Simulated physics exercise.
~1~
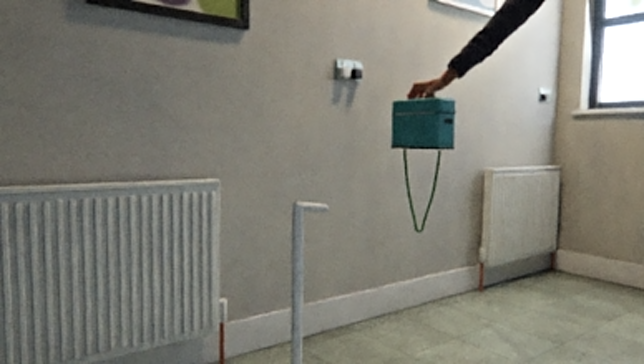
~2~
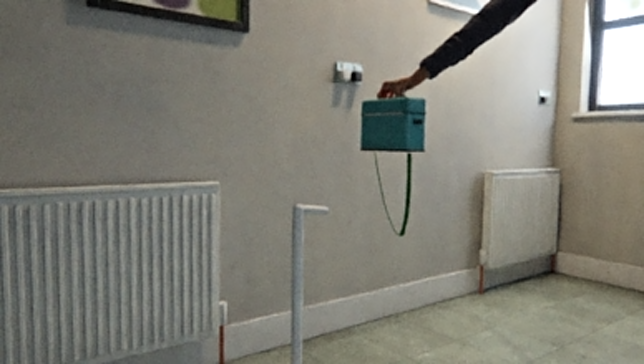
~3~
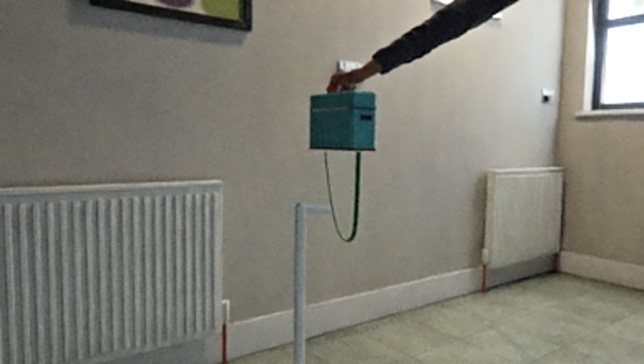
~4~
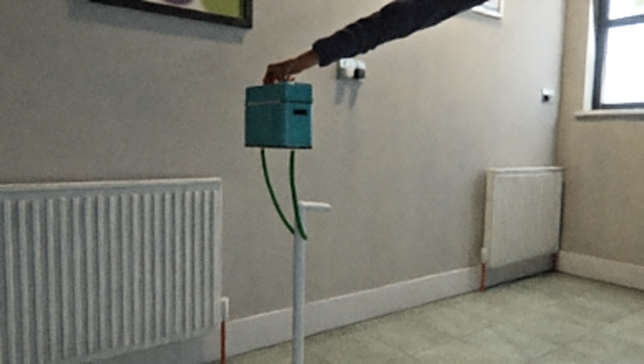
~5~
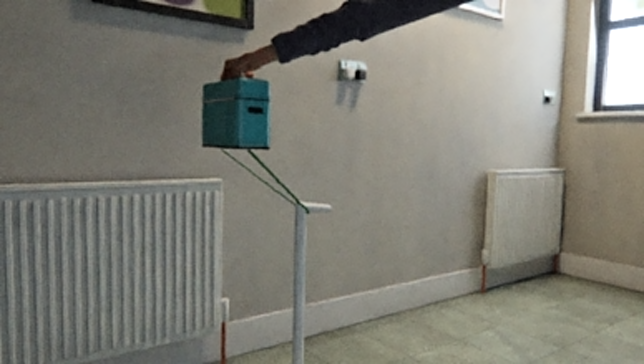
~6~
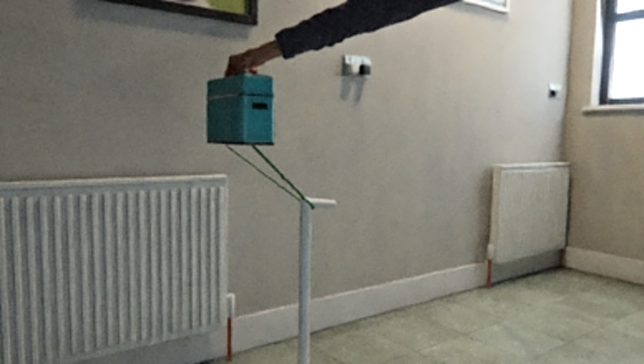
In the video, a hand carries a turquoise case leftward above a white post with a hook, a green ribbon loop dangling beneath it. The case passes the post, but the loop catches on it and pulls taut, and the hand stops with the case held left of the post.
